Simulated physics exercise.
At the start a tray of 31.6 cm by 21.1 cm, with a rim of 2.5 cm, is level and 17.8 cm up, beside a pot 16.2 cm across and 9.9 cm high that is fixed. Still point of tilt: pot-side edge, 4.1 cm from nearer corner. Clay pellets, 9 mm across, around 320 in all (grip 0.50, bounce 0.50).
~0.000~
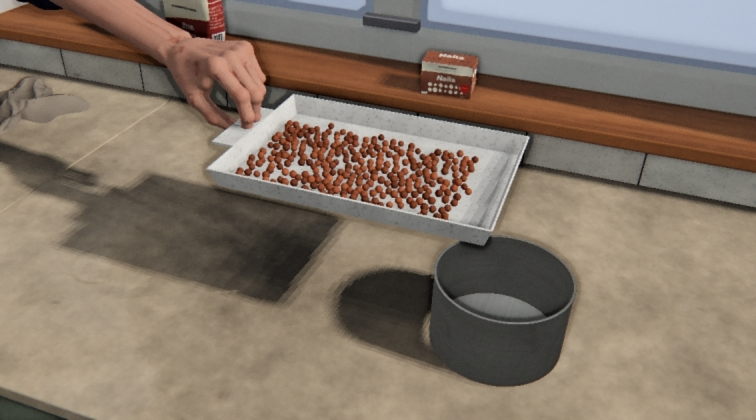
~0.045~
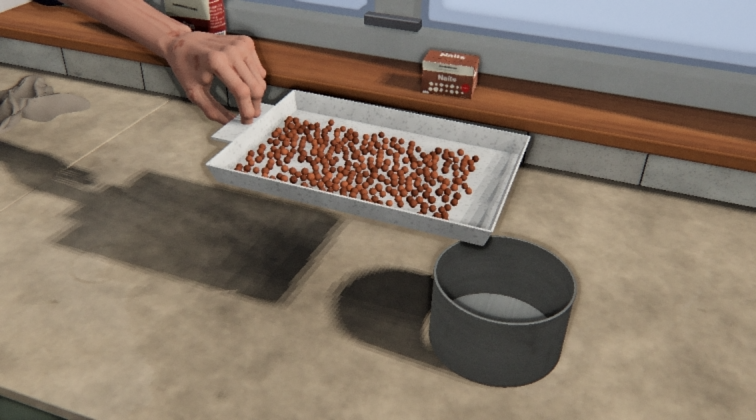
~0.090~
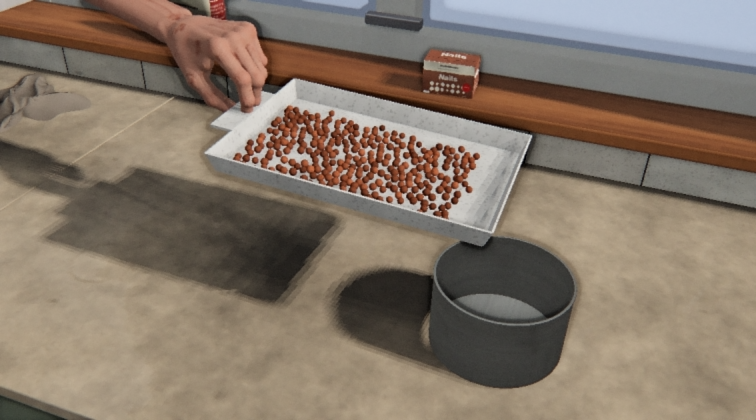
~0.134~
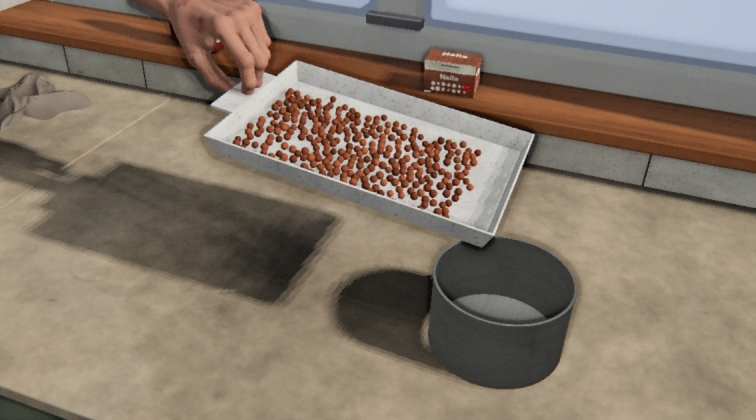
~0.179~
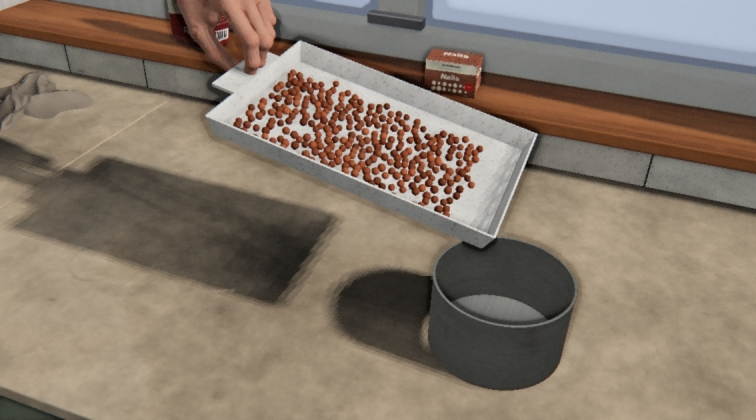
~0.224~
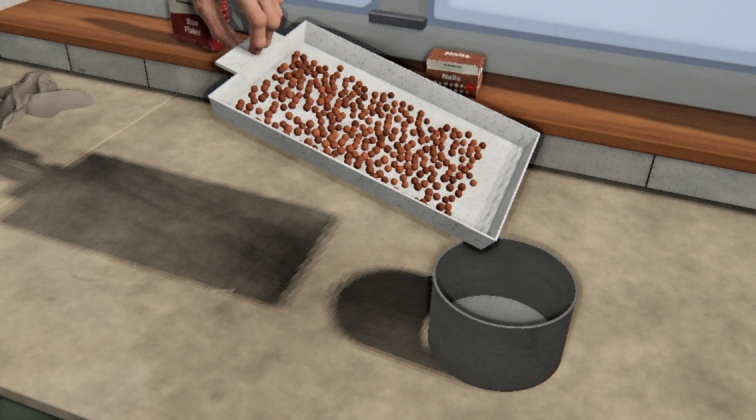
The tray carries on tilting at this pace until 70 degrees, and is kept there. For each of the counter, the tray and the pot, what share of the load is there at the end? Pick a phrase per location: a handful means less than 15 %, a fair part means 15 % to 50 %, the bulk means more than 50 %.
Counter: A fair part, tray: A fair part, pot: A fair part.
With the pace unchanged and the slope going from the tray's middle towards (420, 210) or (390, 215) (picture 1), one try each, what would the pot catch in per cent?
Near 25 and 10 per cent, in that order.
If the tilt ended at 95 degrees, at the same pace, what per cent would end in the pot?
Then about 65 per cent.
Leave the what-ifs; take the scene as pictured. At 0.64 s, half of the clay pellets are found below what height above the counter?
Around 22 cm up.
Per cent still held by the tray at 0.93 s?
Some 45 per cent of the load.
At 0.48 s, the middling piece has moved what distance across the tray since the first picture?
About 5 cm.
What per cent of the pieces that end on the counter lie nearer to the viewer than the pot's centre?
Near 70 in a hundred.
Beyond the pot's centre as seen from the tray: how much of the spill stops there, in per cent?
Some 100 per cent of the spill lies beyond the centre.
After 0.48 s, tilt 44 degrees; the tray holds 100 %, the pot 0 %.
Then, at 0.64 s, tilt 61 degrees; the tray holds 100 %, the pot 0 %.
Then, at 0.93 s, tilt 70 degrees; the tray holds 45 %, the pot 20 %.
In the end, at 1.7 s, counter 30 %, tray 45 %, pot 30 %.
